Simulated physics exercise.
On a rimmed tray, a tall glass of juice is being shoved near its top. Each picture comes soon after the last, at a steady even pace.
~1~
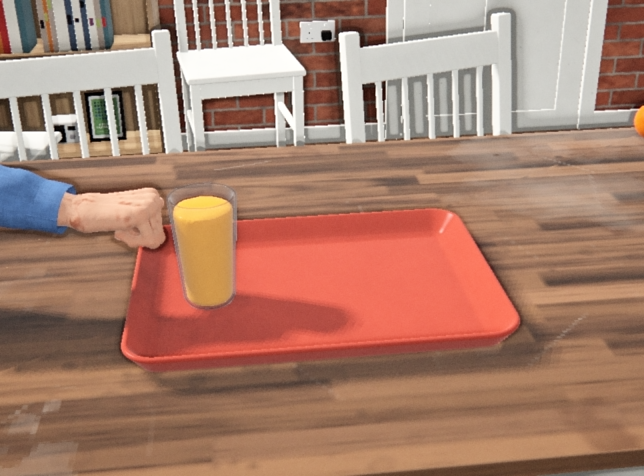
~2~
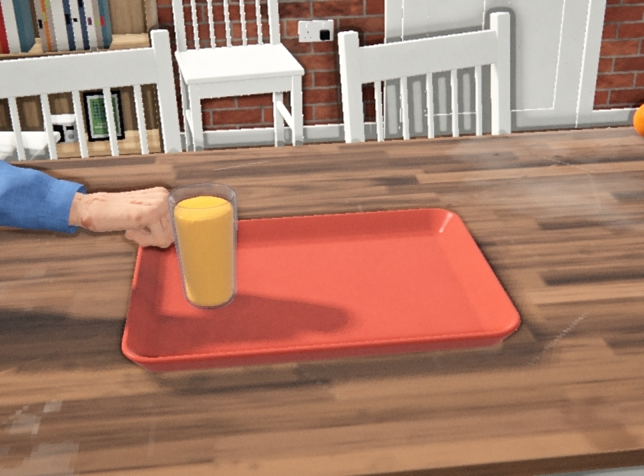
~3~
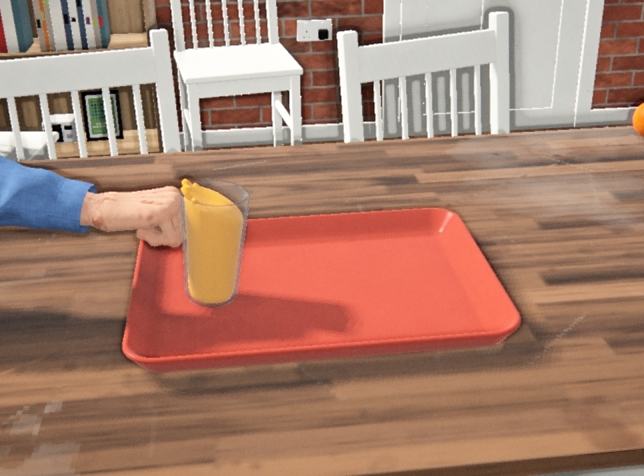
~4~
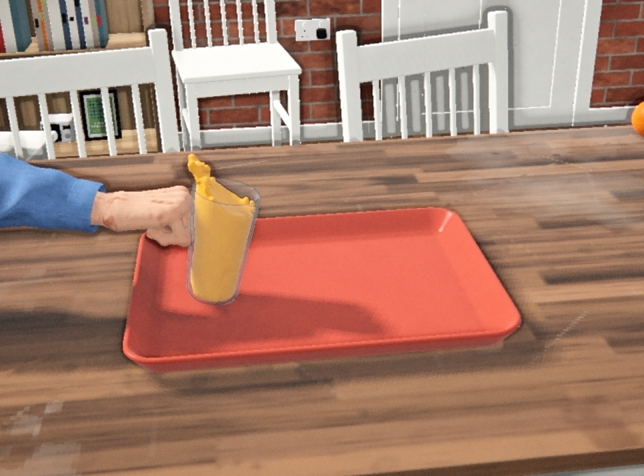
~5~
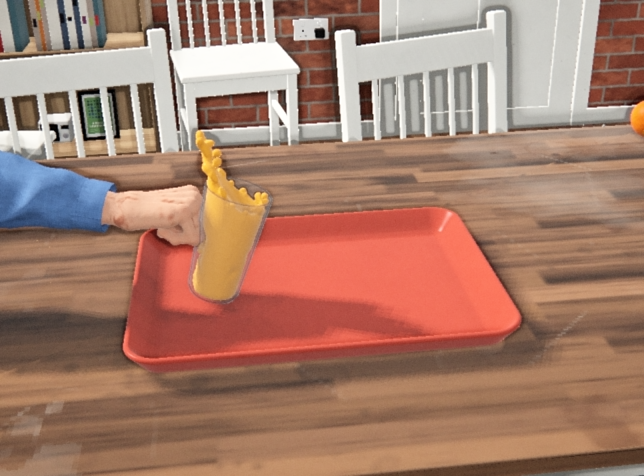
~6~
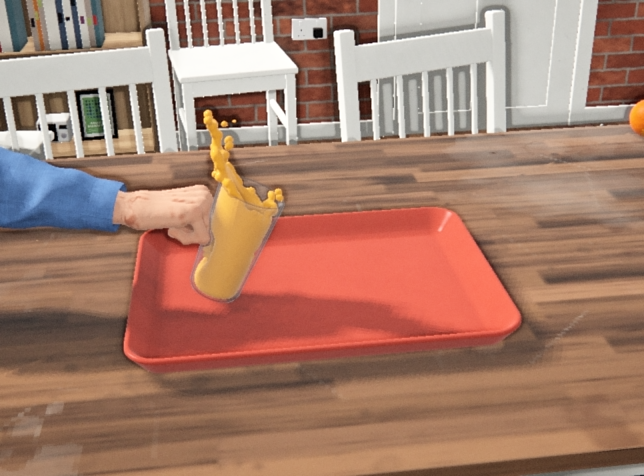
A tall glass of orange juice on a red tray leaned steadily to the right as a blue-sleeved fist pushed near its top, and juice splashed up above the rim in blobs.
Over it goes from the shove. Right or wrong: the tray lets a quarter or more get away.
Right.
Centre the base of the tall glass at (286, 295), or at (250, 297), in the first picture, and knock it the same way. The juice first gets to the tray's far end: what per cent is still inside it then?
Near 70 in a hundred first, near 60 in a hundred second.
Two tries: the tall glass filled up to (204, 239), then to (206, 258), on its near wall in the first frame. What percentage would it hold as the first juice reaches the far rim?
65 % and 70 %.
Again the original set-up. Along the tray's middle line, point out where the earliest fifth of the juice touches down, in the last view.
Landing point, centre line: Approx. (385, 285).
A moment on, the tall glass is falling and 90 per cent is in the glass, 0 on the tray and 10 above or beyond its rim.
Next, the tall glass lies on its side and 50 per cent is in the glass, 41 on the tray and 9 above or beyond its rim.
Then the tall glass lies on its side and 29 per cent is in the glass, 46 on the tray and 25 above or beyond its rim.
Later the tall glass lies on its side and 16 per cent is in the glass, 50 on the tray and 35 above or beyond its rim.
Finally, 65 per cent is held by tray and glass, 35 is off the tray.
